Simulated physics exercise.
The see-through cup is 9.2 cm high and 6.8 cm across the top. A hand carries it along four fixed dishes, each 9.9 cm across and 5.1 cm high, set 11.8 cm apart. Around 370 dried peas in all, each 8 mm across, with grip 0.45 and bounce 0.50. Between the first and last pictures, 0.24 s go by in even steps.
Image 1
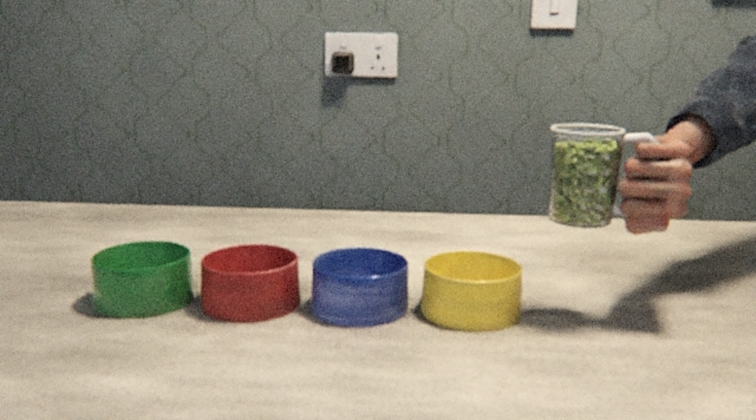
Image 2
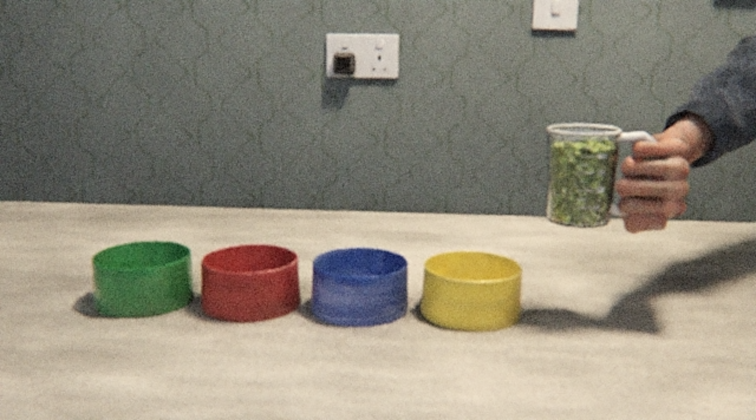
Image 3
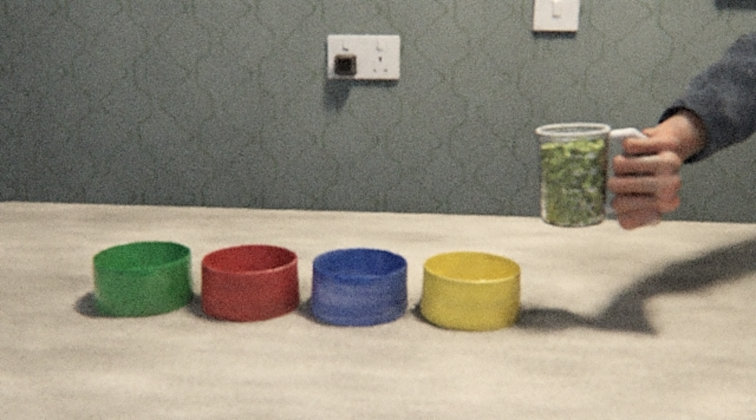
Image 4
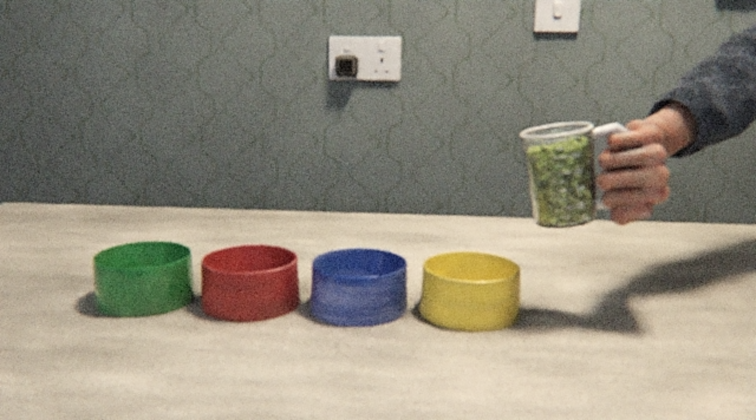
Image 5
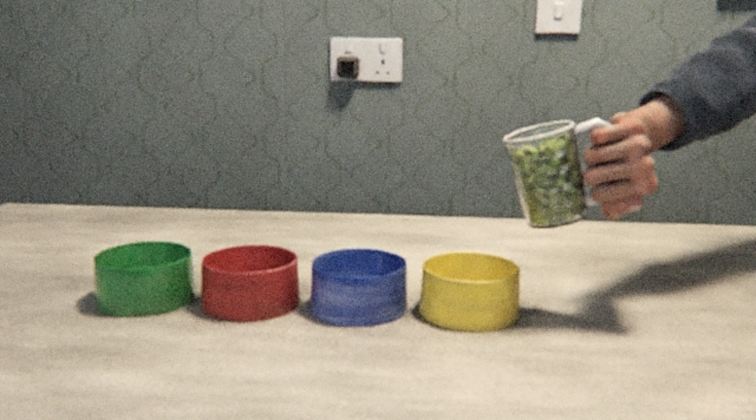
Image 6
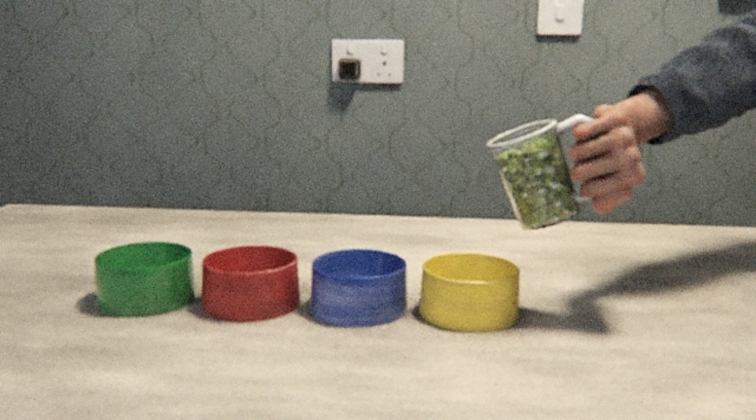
On a pale tabletop against a patterned wall, green, red, blue and yellow dishes sit in a row while a hand at the right holds a clear cup of green pieces upright by its handle. The hand moves the cup slightly left, then tilts it steadily leftward, the pieces staying inside.
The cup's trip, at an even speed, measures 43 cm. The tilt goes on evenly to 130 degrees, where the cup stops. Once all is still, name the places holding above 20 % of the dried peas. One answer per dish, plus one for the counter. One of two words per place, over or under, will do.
Red - over, blue - under, green - under, yellow - under, counter - under.
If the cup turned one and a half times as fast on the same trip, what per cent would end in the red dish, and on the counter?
Then the red dish would get 10 and the counter 30.
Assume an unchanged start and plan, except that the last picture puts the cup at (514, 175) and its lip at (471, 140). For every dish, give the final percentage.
Then red 0, blue 0, green 70, and yellow 0.
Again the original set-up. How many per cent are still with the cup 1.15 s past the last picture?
Roughly 0 per cent, I'd say.
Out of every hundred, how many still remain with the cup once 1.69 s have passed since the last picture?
Roughly 0 in a hundred.
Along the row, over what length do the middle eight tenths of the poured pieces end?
7 centimetres.
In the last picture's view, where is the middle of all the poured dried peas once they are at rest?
(245, 286) or so.
Then, 0.69 s after the last picture, tilt 106 degrees; cup holds 90 %.
Then, 1.15 s after the last picture, tilt 130 degrees; cup holds 0 %, red 90 %.
Then, 1.69 s after the last picture, tilt 130 degrees; cup holds 0 %, red 90 %.
In the end, red 90 %, blue 0 %, green 0 %, yellow 0 %, counter 10 %.
